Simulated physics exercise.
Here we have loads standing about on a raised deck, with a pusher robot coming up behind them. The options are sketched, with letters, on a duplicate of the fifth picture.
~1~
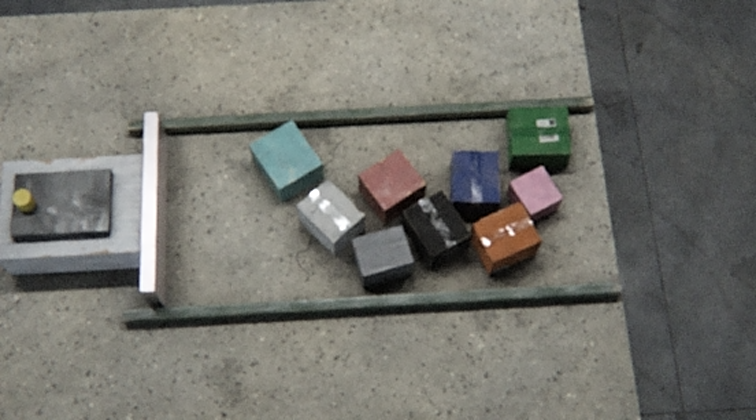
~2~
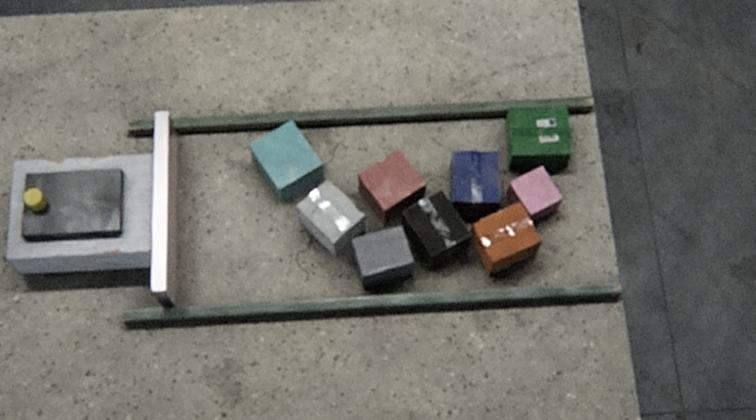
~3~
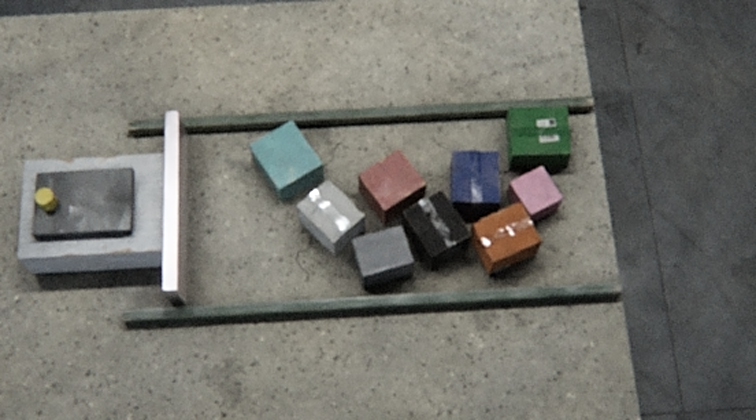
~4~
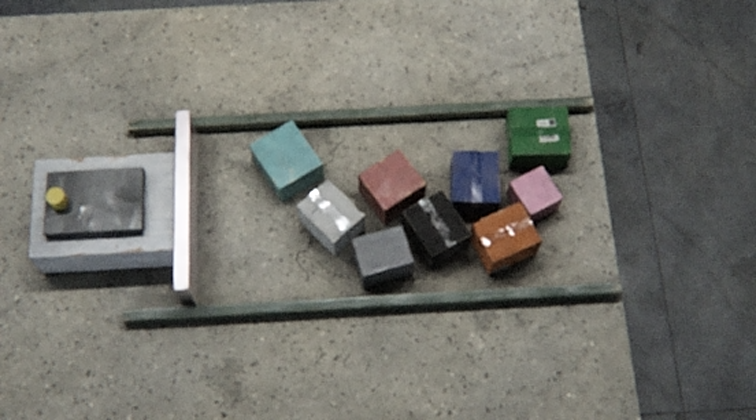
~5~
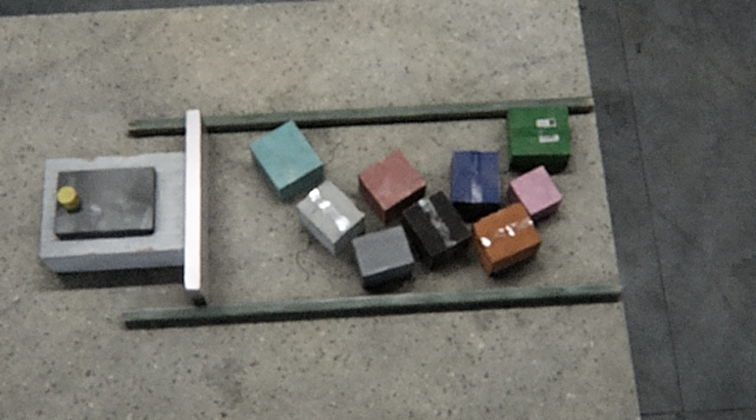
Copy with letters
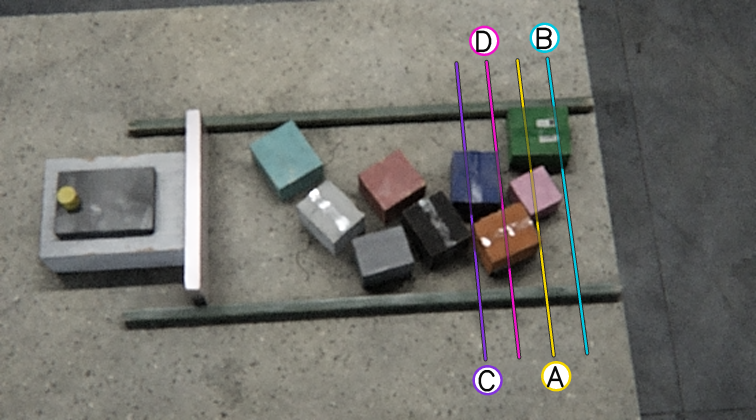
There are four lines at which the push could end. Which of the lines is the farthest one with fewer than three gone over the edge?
No third one falls up to C.
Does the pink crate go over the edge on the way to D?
By then, yes.
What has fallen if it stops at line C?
The pink crate.
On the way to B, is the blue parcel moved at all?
Yes.
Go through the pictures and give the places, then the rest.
The first frame shows grey crate (383, 257); turquoise crate (287, 161); green box (538, 137).
The second frame shows robot (80, 203); black box (436, 230).
The third frame shows robot (91, 202); blue parcel (475, 182).
The fourth frame shows robot (103, 201); white parcel (332, 218).
The fifth frame shows robot (113, 201); grey crate (383, 257); turquoise crate (287, 161); green box (538, 137).
On the marked copy, A at (535, 200); B at (566, 198); C at (470, 203); D at (502, 201).
Following C. Soon after the start, robot (214, 195); turquoise crate (327, 167); white parcel (336, 225).
Later, robot (316, 190); green box (562, 139); pink crate (568, 197).
In the end, robot (390, 186); pink crate over the edge; orange parcel (605, 249); one fallen.
As for the rest, A drops six; B drops six; D drops three.
